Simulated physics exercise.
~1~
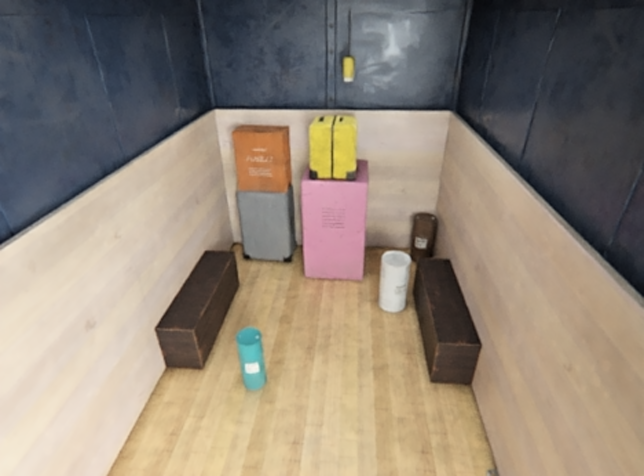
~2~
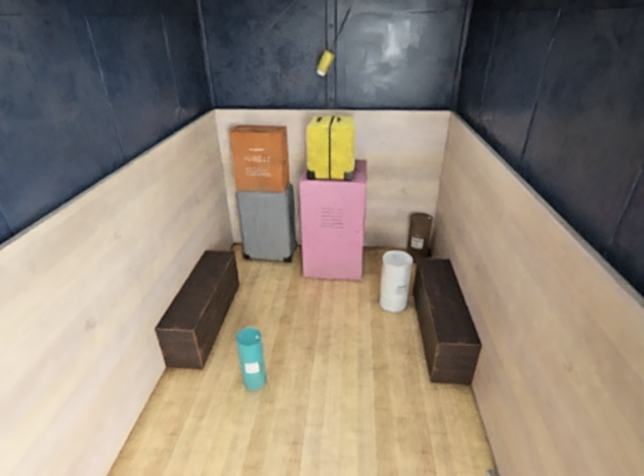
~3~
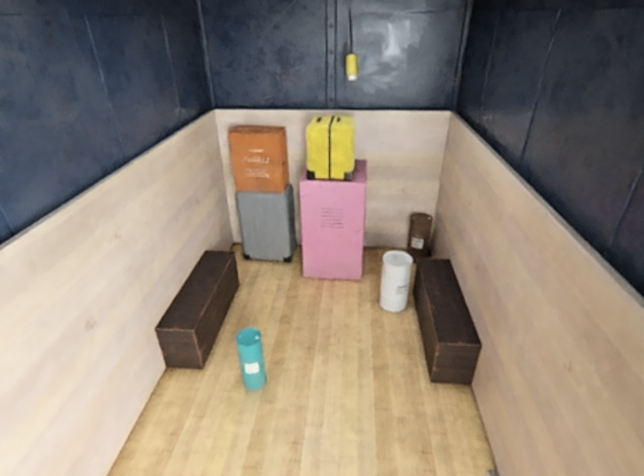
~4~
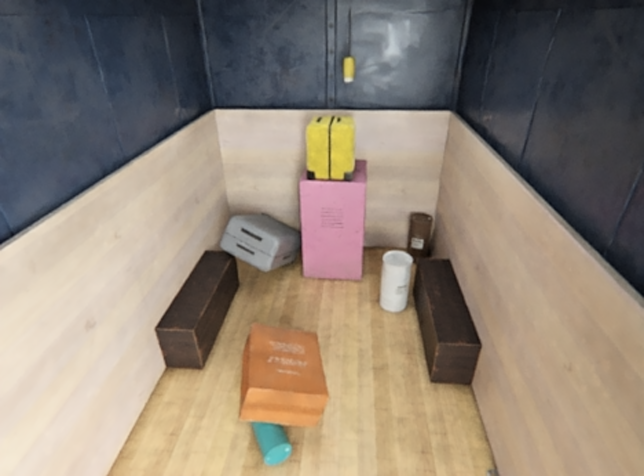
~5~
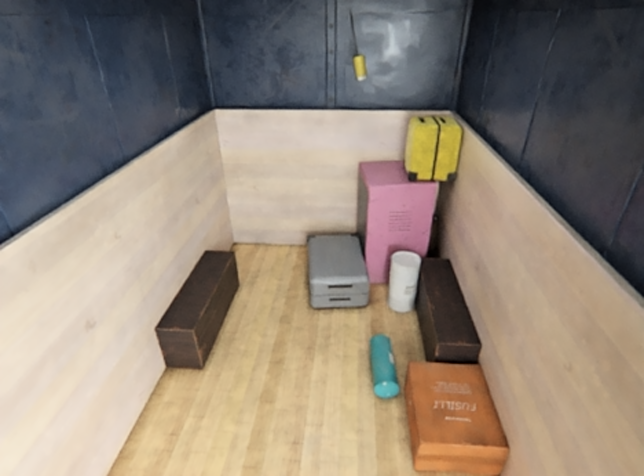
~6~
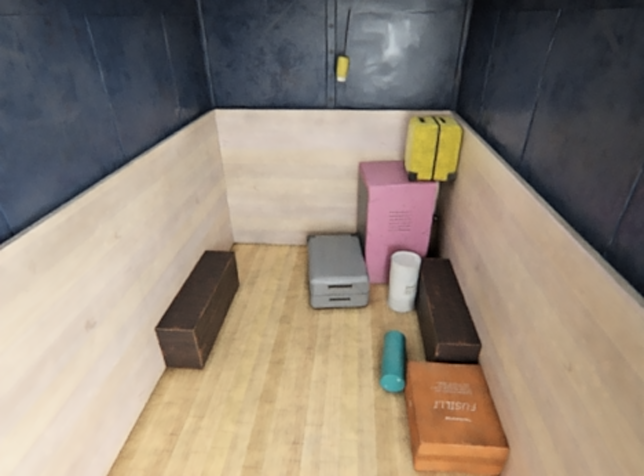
A small lamp swings on its cord above the load bay of a van, seen from above and behind, with pale side walls and a dark wheel box on each side. At the back, an orange box stands on a grey case beside a yellow case on a pink appliance, with white and brown canisters to the right and a turquoise canister nearer. The orange box and grey case topple forwards, and the turquoise canister tips over. Then the load shifts right, the yellow case still riding the pink appliance. Finally, the turquoise canister rolls slightly right beside the fallen orange box.
